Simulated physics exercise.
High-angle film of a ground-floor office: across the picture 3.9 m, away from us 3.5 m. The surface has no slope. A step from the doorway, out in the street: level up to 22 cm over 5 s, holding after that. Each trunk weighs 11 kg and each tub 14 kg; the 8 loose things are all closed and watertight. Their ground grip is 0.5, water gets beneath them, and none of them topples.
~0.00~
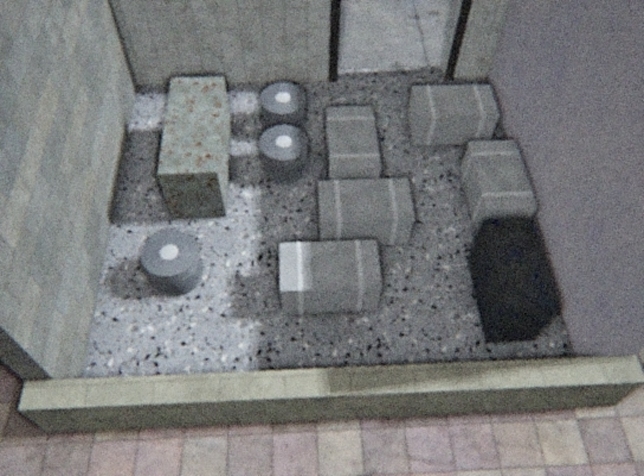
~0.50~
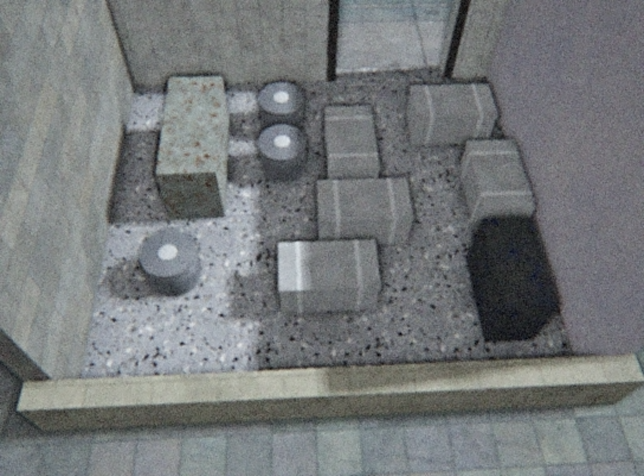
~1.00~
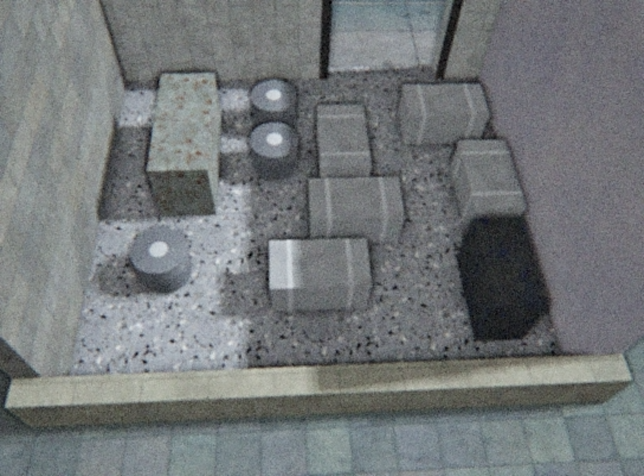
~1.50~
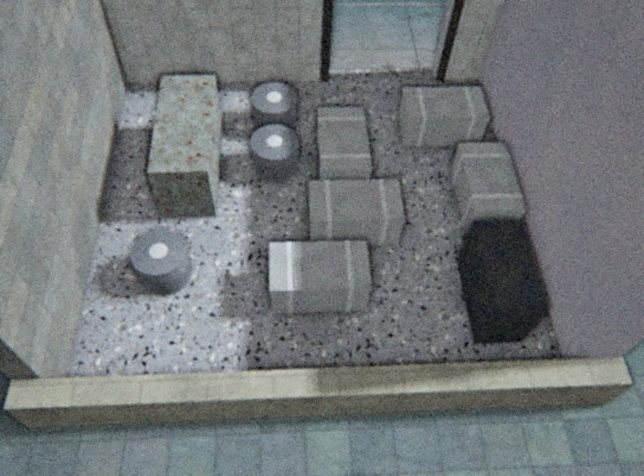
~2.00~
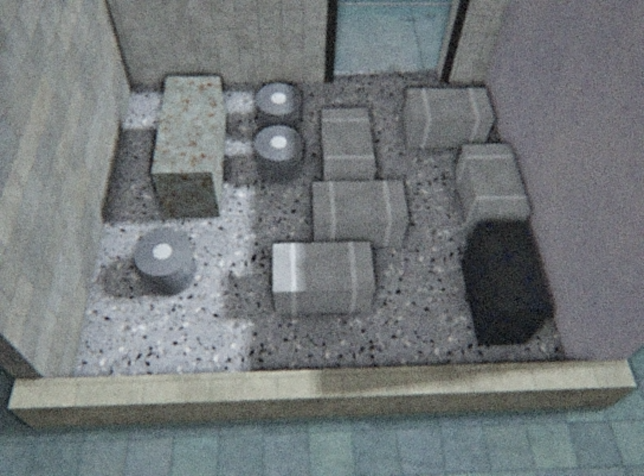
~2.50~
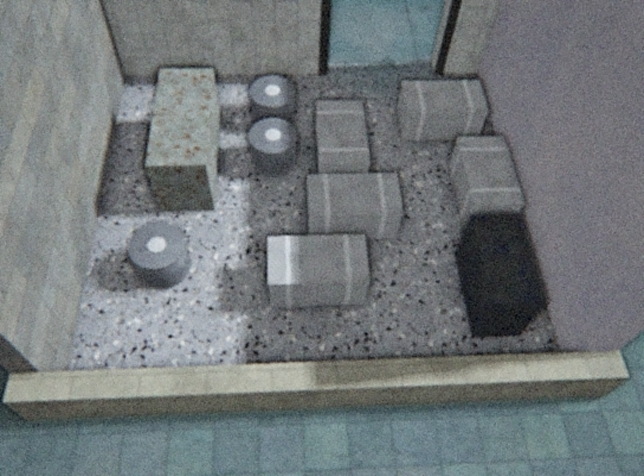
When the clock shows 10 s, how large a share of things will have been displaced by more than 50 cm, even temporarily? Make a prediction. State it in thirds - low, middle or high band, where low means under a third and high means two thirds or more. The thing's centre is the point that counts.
Middle band.
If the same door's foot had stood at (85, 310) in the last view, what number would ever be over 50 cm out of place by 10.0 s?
Then 6 of them would.
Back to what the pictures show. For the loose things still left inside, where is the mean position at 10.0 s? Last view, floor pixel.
That lands at roughly (230, 246).
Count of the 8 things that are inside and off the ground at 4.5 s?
At that time the total is 1.
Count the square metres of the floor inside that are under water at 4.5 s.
Flooded: Near 4.0 m2.
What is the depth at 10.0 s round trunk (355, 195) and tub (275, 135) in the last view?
I'd estimate 13 cm for the first and 5 cm for the second.
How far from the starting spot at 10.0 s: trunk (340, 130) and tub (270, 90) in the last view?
Respectively 200 and 0 centimetres.
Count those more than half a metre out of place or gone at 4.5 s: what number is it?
By then 0.
After 3.5 s 0 of 8 are over 50 cm from their spots; 0 afloat.
After 4.5 s 0 of 8 are over 50 cm from their spots; 1 afloat.
After 7.0 s 4 of 8 are over 50 cm from their spots; 3 afloat.
After 10.0 s 5 of 8 are over 50 cm from their spots, and 5 have been at some point; 6 afloat.
